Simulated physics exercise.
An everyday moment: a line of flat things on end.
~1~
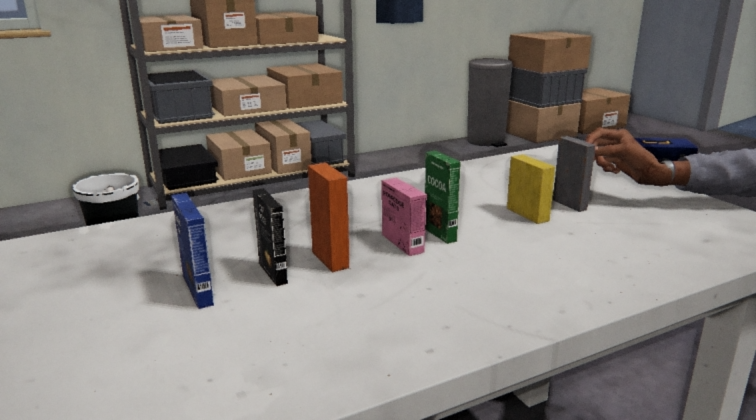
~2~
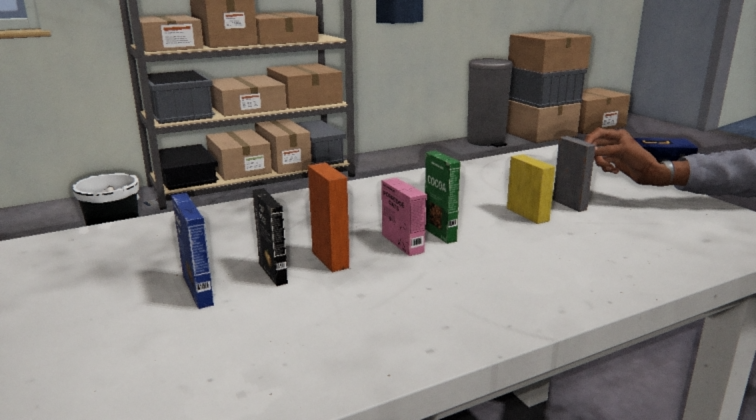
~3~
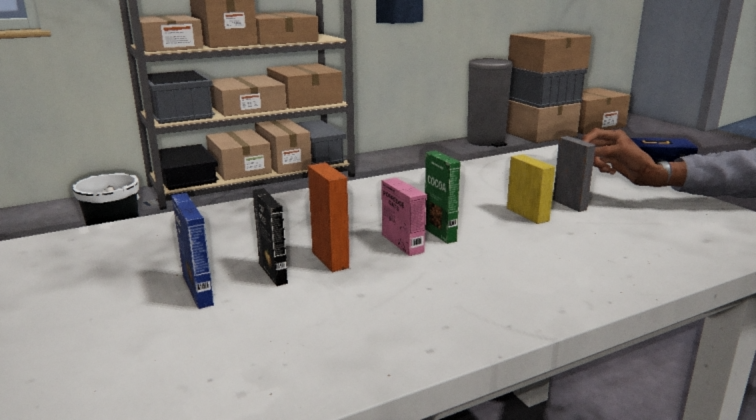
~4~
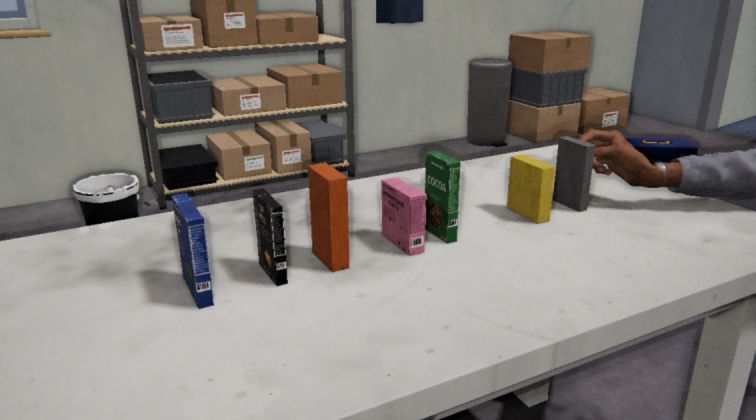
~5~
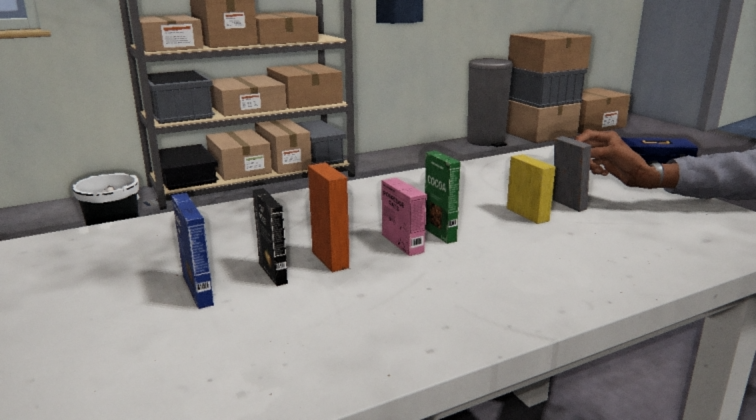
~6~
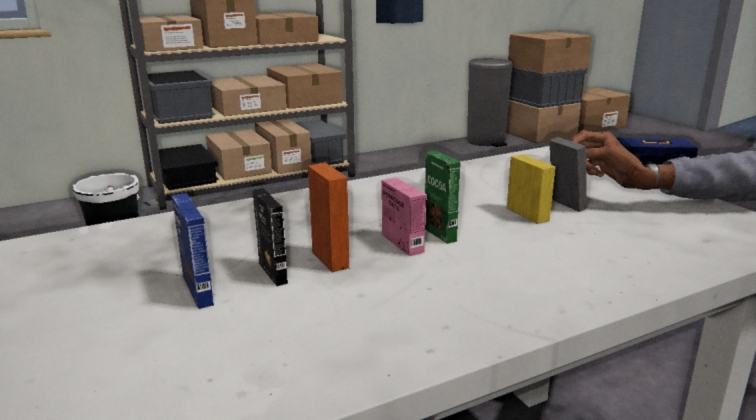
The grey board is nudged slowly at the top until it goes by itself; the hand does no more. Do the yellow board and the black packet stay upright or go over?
The yellow board falls over, the black packet is still upright.
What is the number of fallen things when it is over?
2 of them.
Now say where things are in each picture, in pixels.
Yellow board (530, 188); black packet (270, 237), in the first frame.
Pink packet (403, 216); green packet (441, 197), in the second frame.
Orange board (329, 217); pink packet (403, 216), in the third frame.
Green packet (441, 197); orange board (329, 217), in the fourth frame.
Grey board 5° over; pink packet (403, 216); green packet (441, 197), in the fifth frame.
Grey board 11° over; yellow board (530, 188); black packet (270, 237), in the sixth frame.
Then, 0.20 s later than the last frame, grey board 38° over.
Then, 0.40 s later than the last frame, grey board 72° over; yellow board tilted by 46° near (511, 195).
Then, 0.50 s later than the last frame, grey board 83° over; yellow board on its side near (495, 214).
When it is over, lying over on the table, yellow board; the other 4 as before. End places, in pixels of the last picture, yellow board near (494, 215), black packet near (270, 237).
